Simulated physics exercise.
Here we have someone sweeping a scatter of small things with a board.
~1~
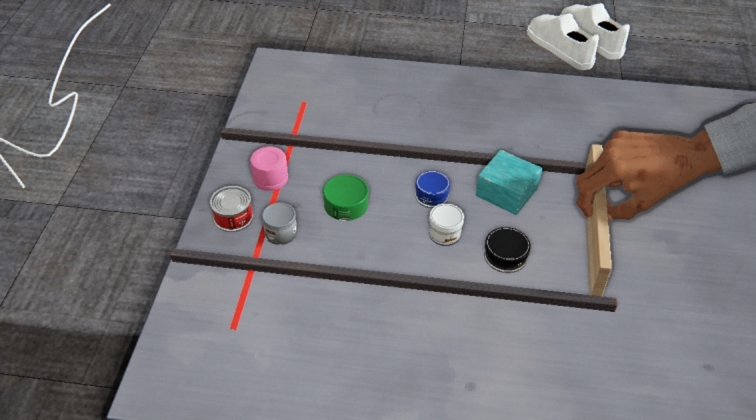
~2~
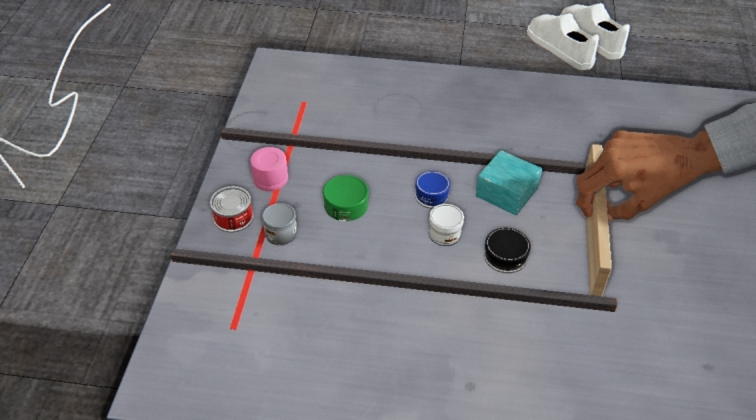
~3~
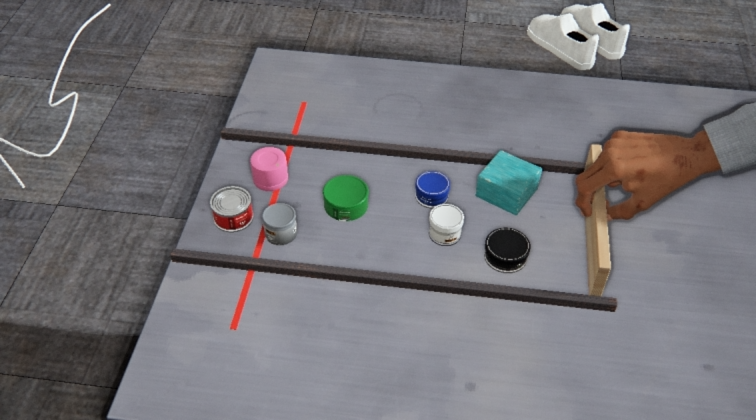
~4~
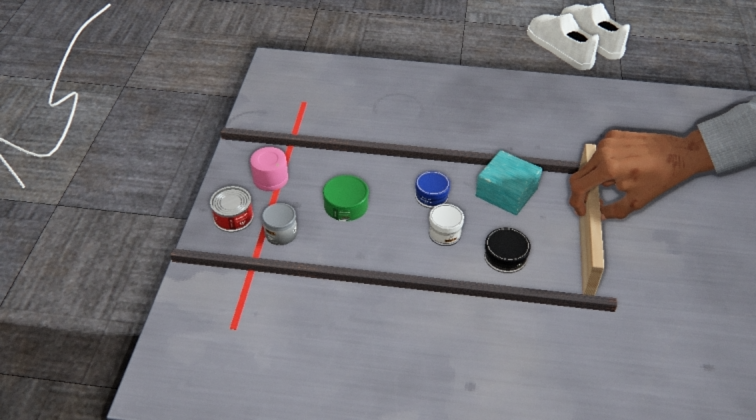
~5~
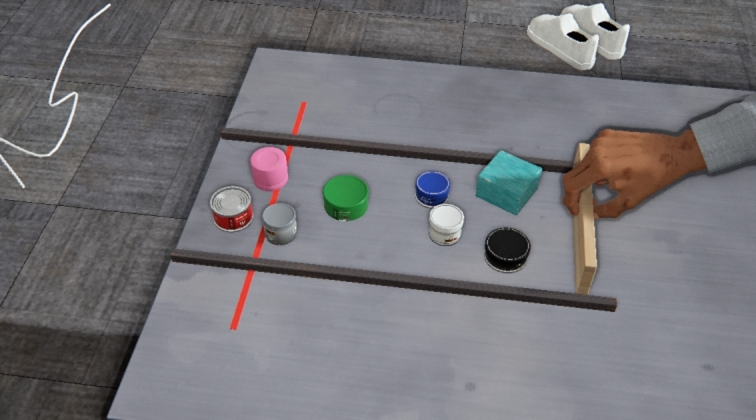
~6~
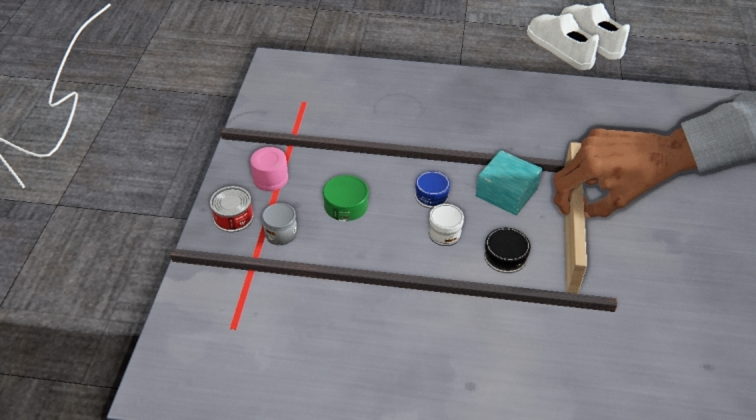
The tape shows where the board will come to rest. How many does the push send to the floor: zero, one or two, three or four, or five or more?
The number that fall off is one or two.
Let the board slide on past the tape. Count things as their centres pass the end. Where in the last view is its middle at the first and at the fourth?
About (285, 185), then (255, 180).
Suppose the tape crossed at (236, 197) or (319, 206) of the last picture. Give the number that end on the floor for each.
The counts: 5 and 0.
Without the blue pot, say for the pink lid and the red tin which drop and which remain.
The pink lid remains up; the red tin is lost.
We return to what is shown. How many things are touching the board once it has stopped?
The number is 3.
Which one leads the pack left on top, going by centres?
It is the blue pot.
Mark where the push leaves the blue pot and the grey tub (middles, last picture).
The blue pot at (222, 158), the grey tub at (202, 226).
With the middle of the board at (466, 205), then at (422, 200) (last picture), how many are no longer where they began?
First 4, then 5.
Soon after, none off yet; red tin at rest near (232, 209); pink lid at rest near (269, 169); grey tub at rest near (280, 225).
By the end, the number that fall off is one or two; fallen, pink lid and red tin.
